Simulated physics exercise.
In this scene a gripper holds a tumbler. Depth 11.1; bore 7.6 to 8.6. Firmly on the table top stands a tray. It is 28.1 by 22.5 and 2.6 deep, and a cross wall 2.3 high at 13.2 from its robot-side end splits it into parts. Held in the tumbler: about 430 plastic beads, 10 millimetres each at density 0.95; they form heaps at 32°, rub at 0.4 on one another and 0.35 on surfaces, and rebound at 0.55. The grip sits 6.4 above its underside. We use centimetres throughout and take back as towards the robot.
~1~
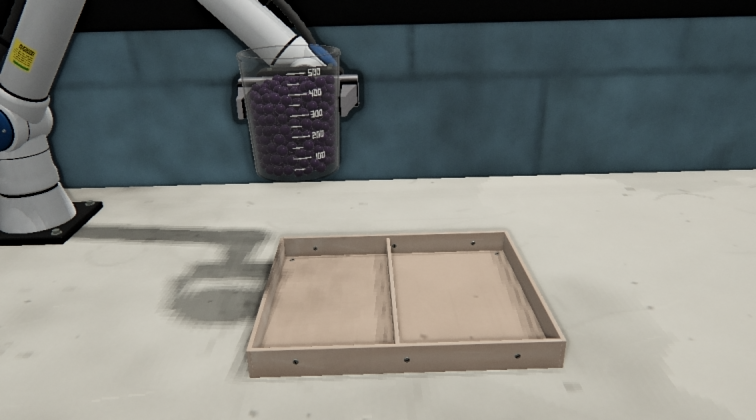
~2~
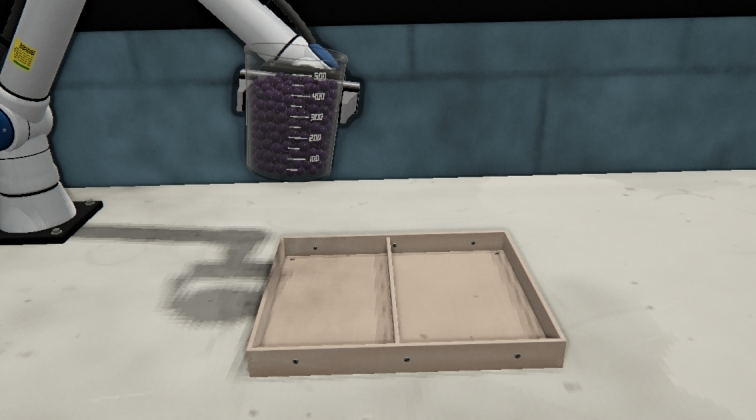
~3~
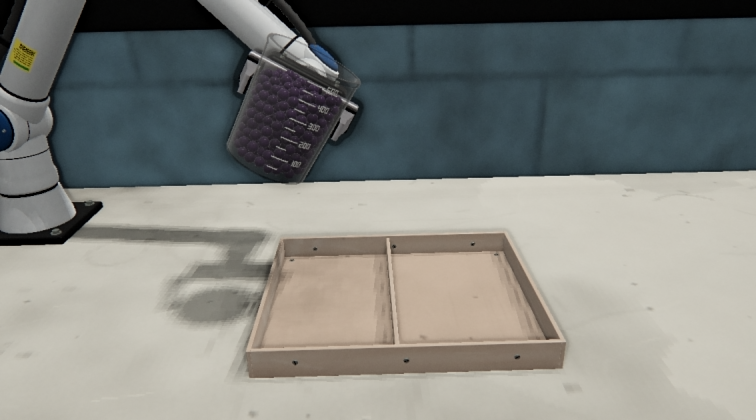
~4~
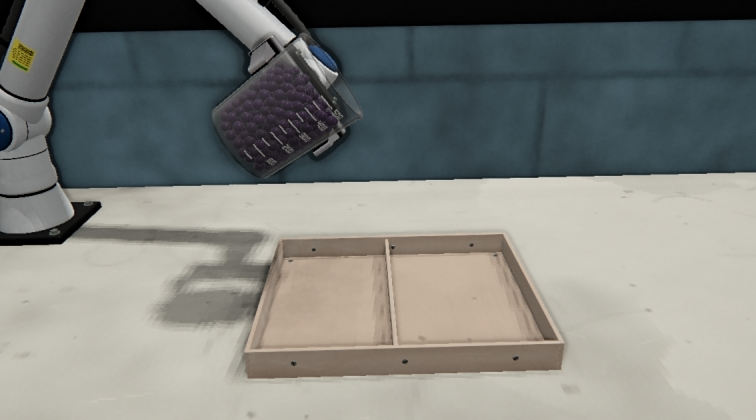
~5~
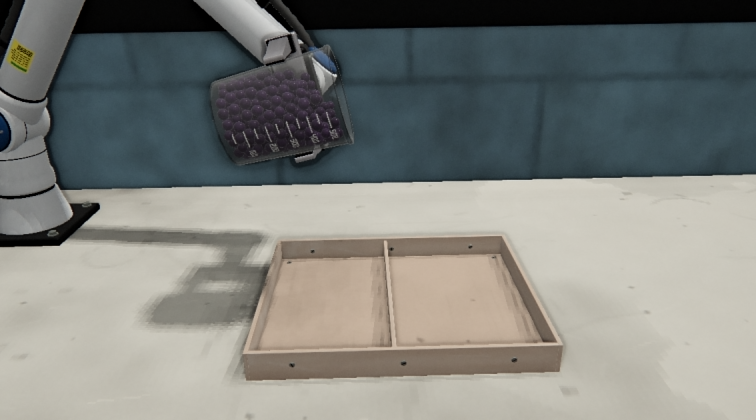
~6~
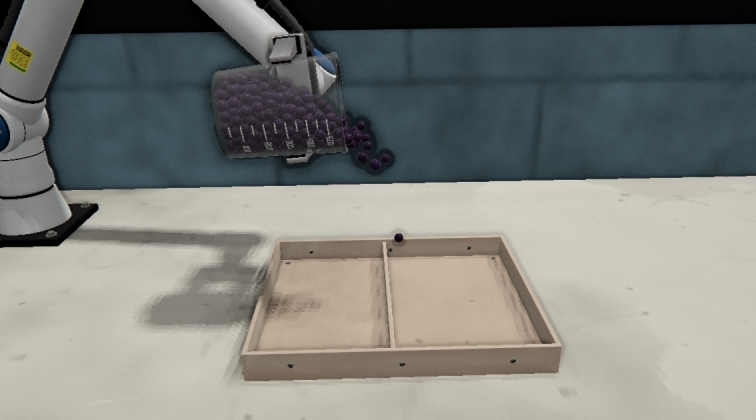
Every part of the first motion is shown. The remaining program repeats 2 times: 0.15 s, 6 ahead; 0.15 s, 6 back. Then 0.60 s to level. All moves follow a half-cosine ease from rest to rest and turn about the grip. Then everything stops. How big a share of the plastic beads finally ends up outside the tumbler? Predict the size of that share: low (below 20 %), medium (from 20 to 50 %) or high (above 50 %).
Predicted share: High.
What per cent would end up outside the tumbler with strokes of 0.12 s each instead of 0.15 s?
Then about 90 per cent.
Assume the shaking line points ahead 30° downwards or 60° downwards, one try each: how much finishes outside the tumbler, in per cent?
You'd get some 65 per cent with the first setting and some 40 per cent with the second.
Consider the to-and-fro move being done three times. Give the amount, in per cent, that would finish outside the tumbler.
About 90 %.
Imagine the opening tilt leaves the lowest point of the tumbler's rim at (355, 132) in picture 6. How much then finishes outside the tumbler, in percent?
I'd say close to 55 per cent.
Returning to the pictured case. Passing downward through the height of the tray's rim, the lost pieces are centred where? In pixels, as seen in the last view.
Their middle lies around (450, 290).
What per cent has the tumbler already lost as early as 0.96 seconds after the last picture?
Roughly 85 percent by that moment.
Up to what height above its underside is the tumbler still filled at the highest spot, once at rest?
4.0 cm.
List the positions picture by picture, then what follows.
In the first frame, tumbler middle at (294, 114), level; upper third of the load around (294, 98), from x 255 to 330, top at y 80; 430 in the tumbler.
In the second frame, tumbler middle at (293, 113), tilted 8° forward; upper third of the load around (290, 97), from x 255 to 335, top at y 80.
In the third frame, tumbler middle at (289, 113), tilted 29° forward; upper third of the load around (285, 98), from x 240 to 335, top at y 75.
In the fourth frame, tumbler middle at (285, 111), tilted 56° forward; upper third of the load around (280, 96), from x 225 to 335, top at y 65.
In the fifth frame, tumbler middle at (283, 110), tilted 77° forward; upper third of the load around (270, 94), from x 220 to 340, top at y 75.
In the sixth frame, tumbler middle at (281, 109), tilted 85° forward; upper third of the load around (259, 98), from x 220 to 400, top at y 75; 425 in the tumbler, 5 in flight or on a rim.
Then, 0.48 s later, tilted 85° forward, highest piece 22 above the table; 242 in the far-side part, 145 in the tumbler, 26 in the robot-side part, 9 on the table or floor, 8 in flight or on a rim.
Then, 0.96 s later, tilted 29° forward, highest piece 23 above the table; 303 in the far-side part, 60 in the tumbler, 48 in the robot-side part, 18 on the table or floor, 1 in flight or on a rim.
Then, 1.40 s later, level, highest piece 20 above the table; 303 in the far-side part, 60 in the tumbler, 49 in the robot-side part, 18 on the table or floor.
Then, 2.45 s later, level, highest piece 20 above the table; 303 in the far-side part, 60 in the tumbler, 49 in the robot-side part, 18 on the table or floor.
At rest, 303 in the far-side part, 60 in the tumbler, 49 in the robot-side part, 18 on the table or floor. That is 86 % outside the tumbler.
